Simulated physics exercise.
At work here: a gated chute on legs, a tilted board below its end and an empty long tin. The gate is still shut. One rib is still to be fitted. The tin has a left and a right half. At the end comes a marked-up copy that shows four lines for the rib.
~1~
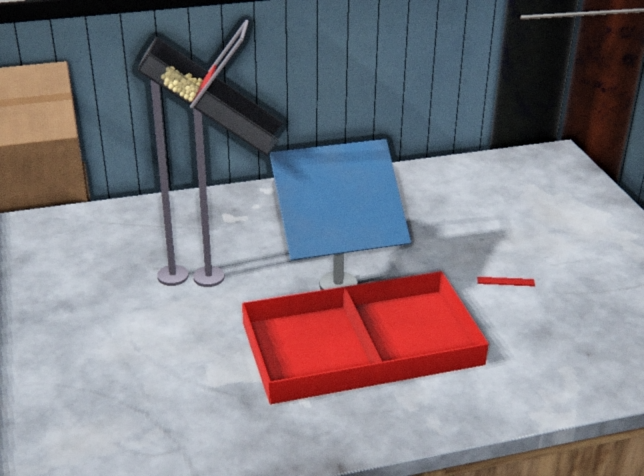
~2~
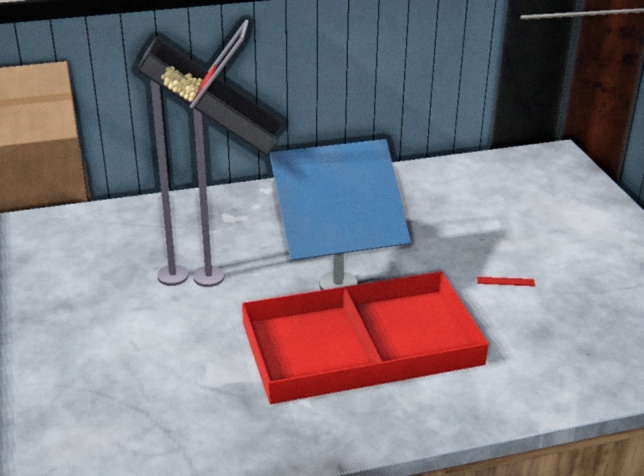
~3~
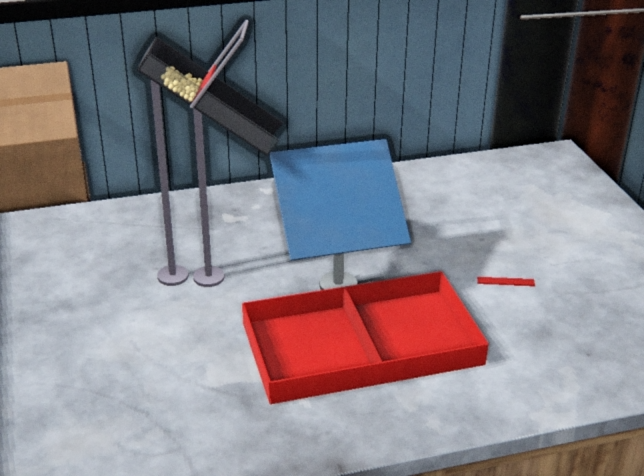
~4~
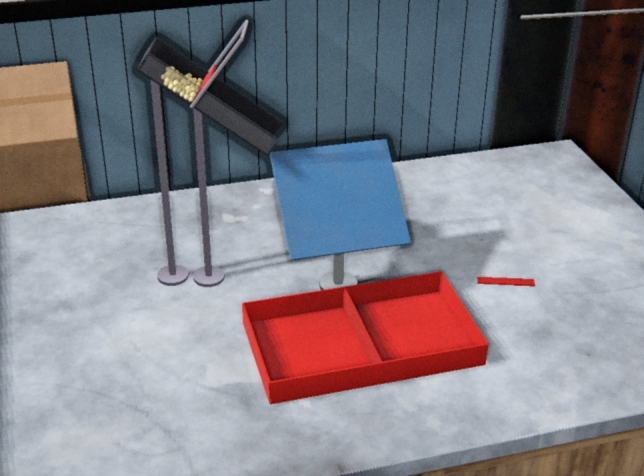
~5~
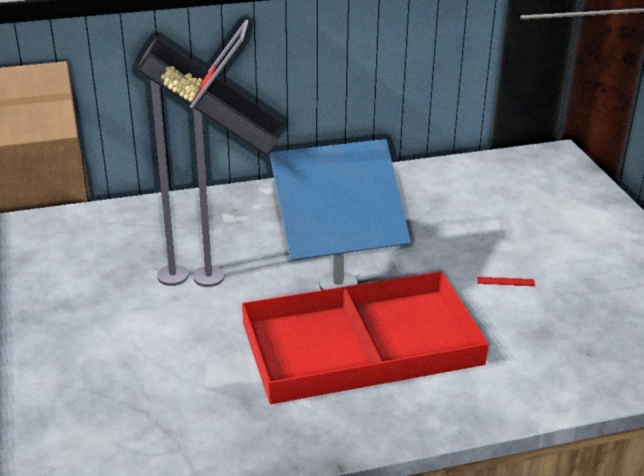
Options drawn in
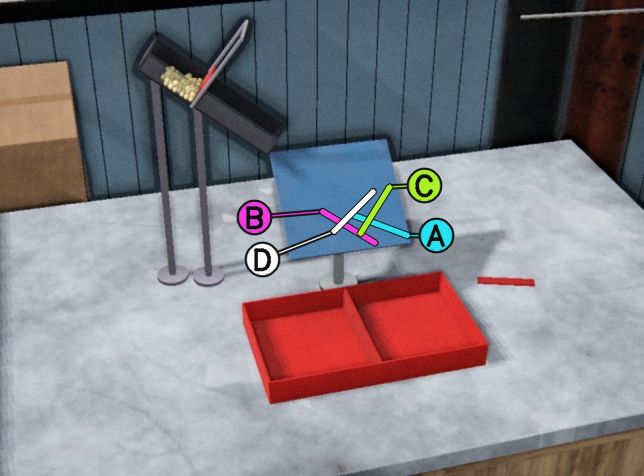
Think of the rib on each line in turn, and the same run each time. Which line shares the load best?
Line C.
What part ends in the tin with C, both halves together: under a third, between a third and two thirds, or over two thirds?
Over two thirds.
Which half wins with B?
Right.
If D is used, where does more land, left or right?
The left half.
On the marked copy, line A from (350, 214) to (407, 235); line B from (322, 211) to (375, 242); line C from (389, 186) to (360, 233); line D from (373, 191) to (333, 231).
For line A, of what is caught, about a quarter in the left half, most in the right.
For line B, of what is caught, a small part in the left half, nearly all in the right.
For line C, of what is caught, about half in the left half, about half in the right.
For line D, of what is caught, most in the left half, a small part in the right.
